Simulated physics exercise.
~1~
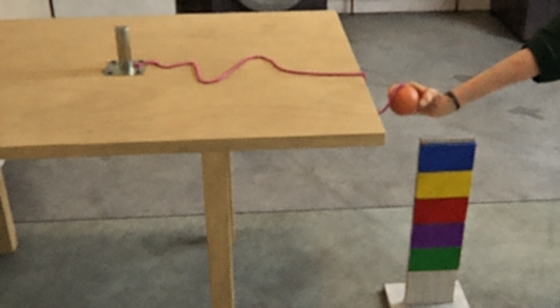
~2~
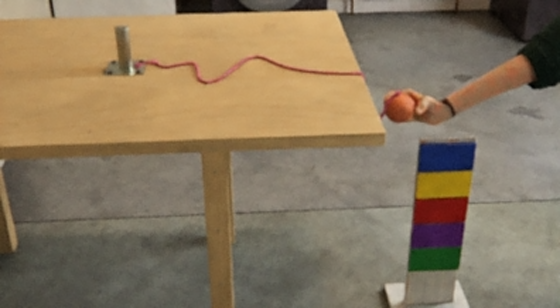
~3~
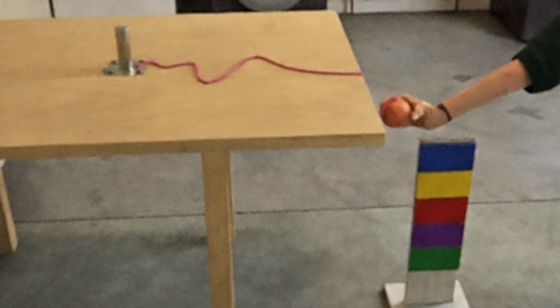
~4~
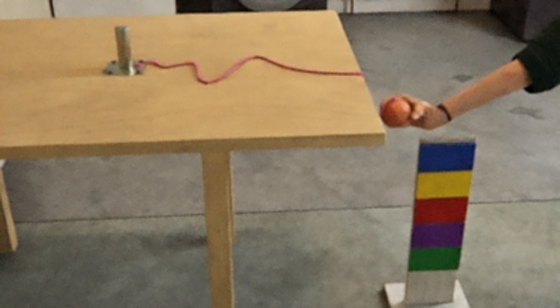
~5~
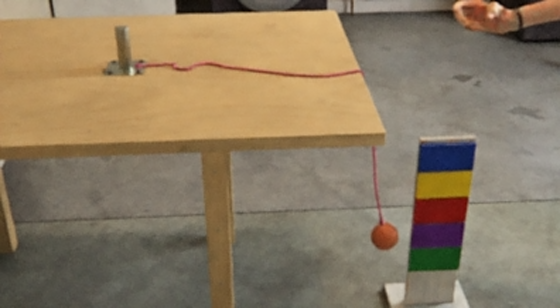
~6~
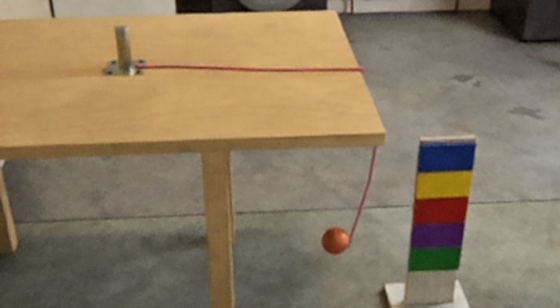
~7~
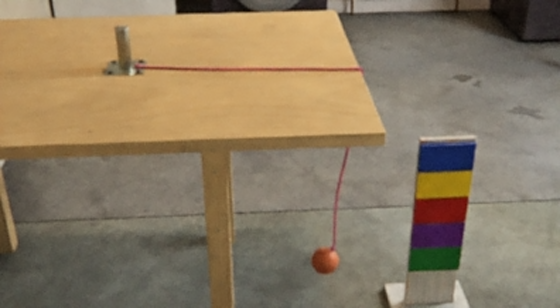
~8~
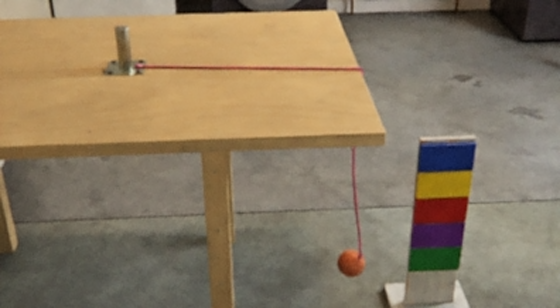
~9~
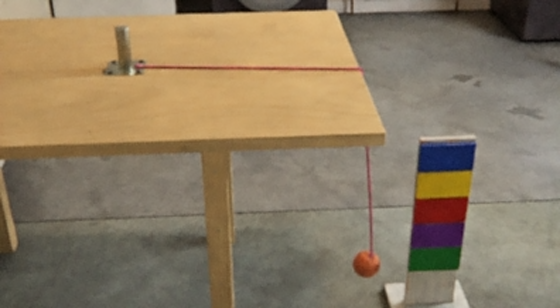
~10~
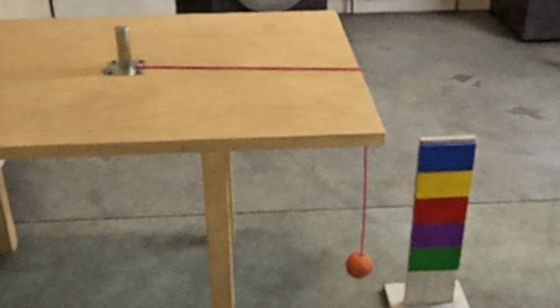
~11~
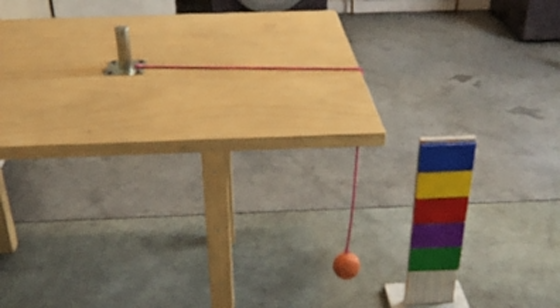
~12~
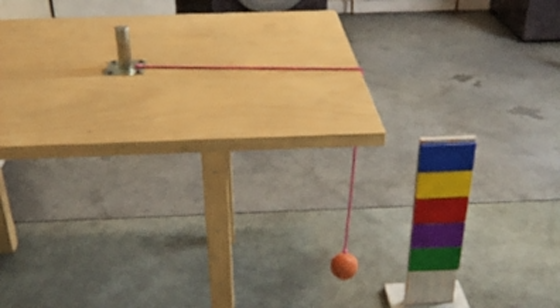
Orange ball on a red cord dropping from a hand off a table's end, swinging, then hanging level with the green band.
